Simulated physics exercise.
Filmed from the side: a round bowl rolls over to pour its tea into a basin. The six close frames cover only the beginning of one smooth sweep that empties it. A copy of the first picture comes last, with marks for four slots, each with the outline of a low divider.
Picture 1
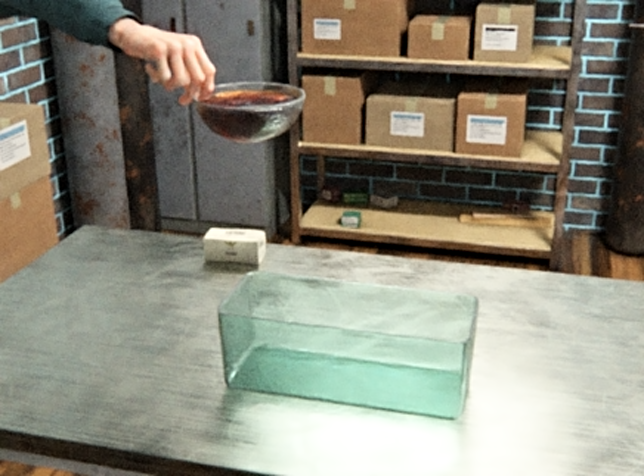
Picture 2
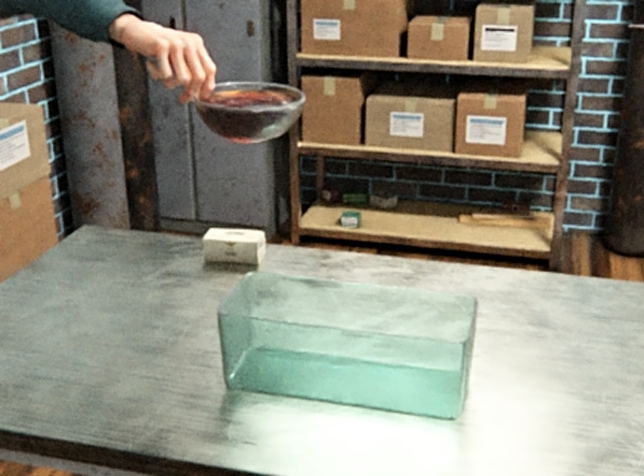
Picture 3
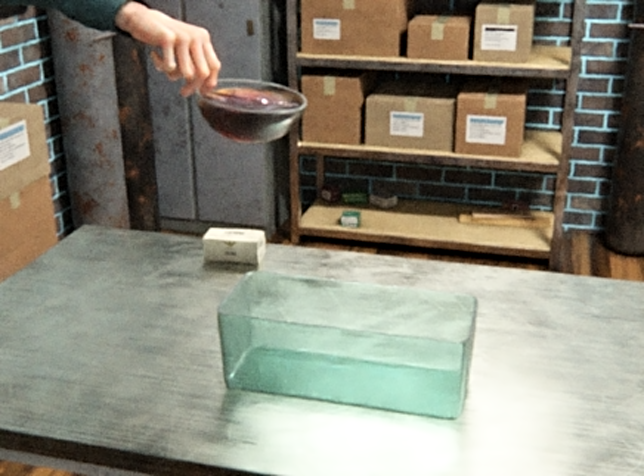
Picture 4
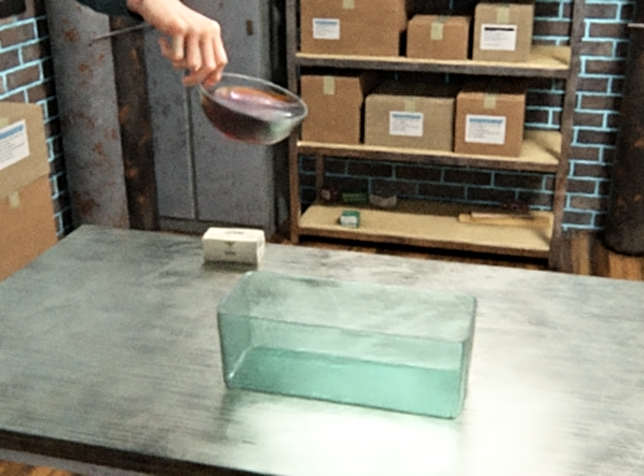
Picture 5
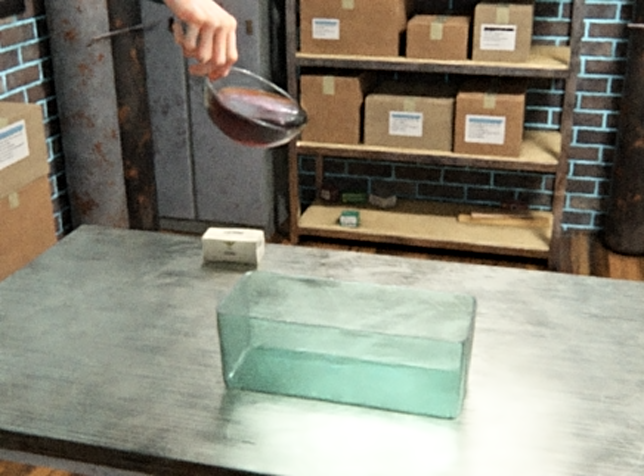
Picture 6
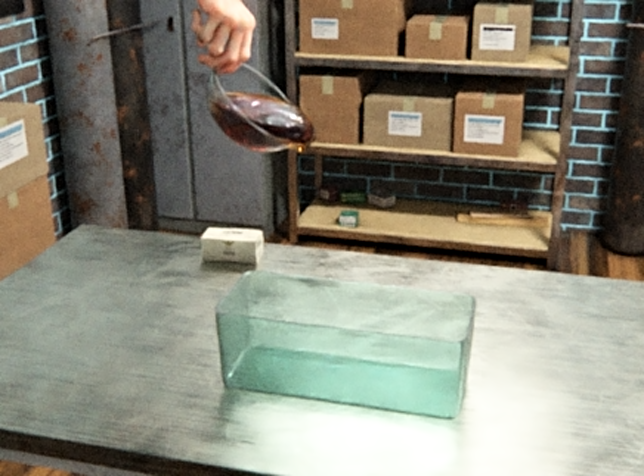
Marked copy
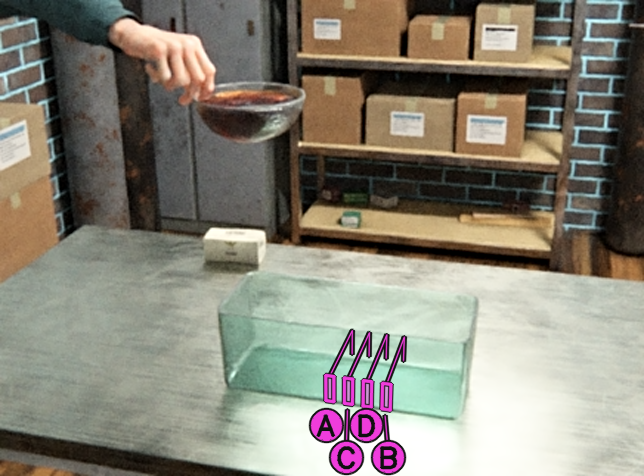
To begin with, a hand at the upper left holds a round glass bowl of dark reddish tea nearly level above a metal table with a greenish glass basin. The hand then tips the bowl steadily to the right, its lip sinking, until a little tea just crosses the lowered edge.
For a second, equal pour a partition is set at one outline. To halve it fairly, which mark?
The answer is slot C.
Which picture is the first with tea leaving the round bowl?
In picture 5.
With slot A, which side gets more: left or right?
The right one.
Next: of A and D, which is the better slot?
The answer is A.
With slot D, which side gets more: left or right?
The left one.
In magenta, A at (328, 407); B at (385, 415); C at (347, 410); D at (366, 412).
Choosing A, about 23 % ends left of the wall and 73 % right of it; 4 % is lost outside.
Choosing B, about 77 % ends left of the wall and 11 % right of it; 12 % is lost outside.
Choosing C, about 49 % ends left of the wall and 48 % right of it; 3 % is lost outside.
Choosing D, about 84 % ends left of the wall and 10 % right of it; 6 % is lost outside.
